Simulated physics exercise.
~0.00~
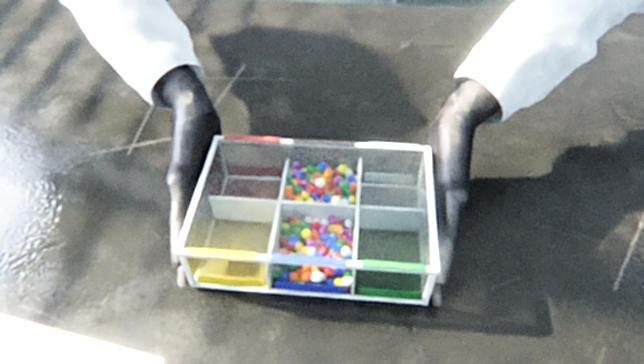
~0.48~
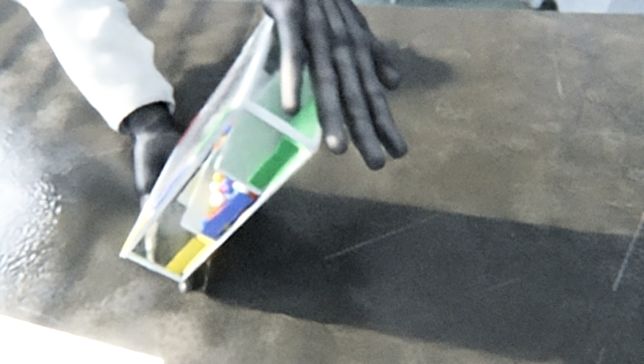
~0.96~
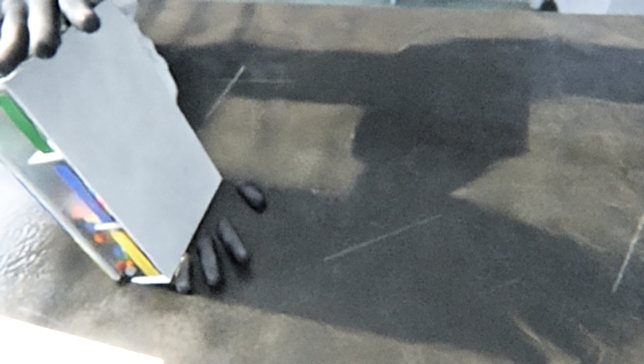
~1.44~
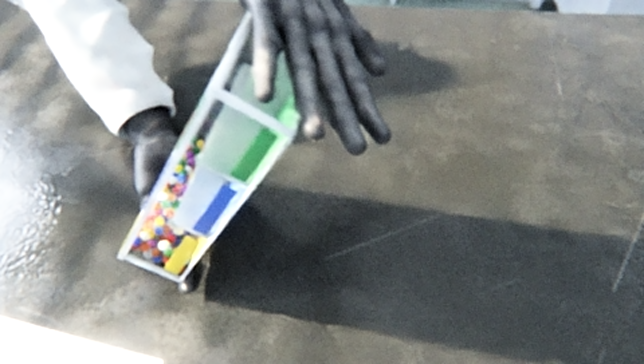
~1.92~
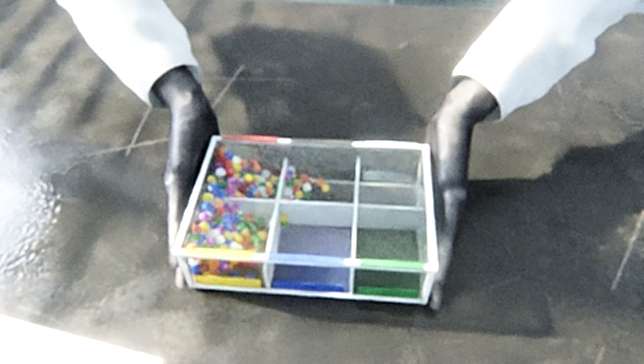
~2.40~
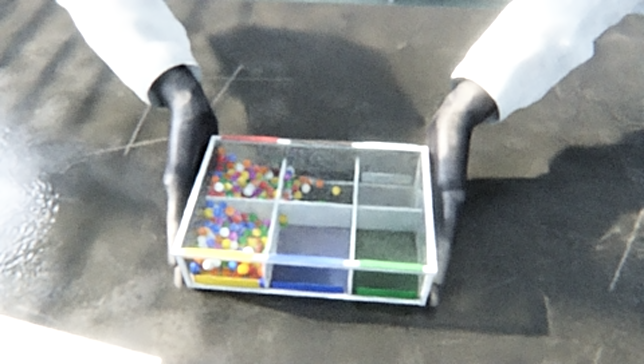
A clear divided box of colorful beads, held by two dark-gloved hands, was tipped up onto its left side and past upright, then laid flat again, leaving the beads mostly in the two left compartments, with a few in the back middle one.
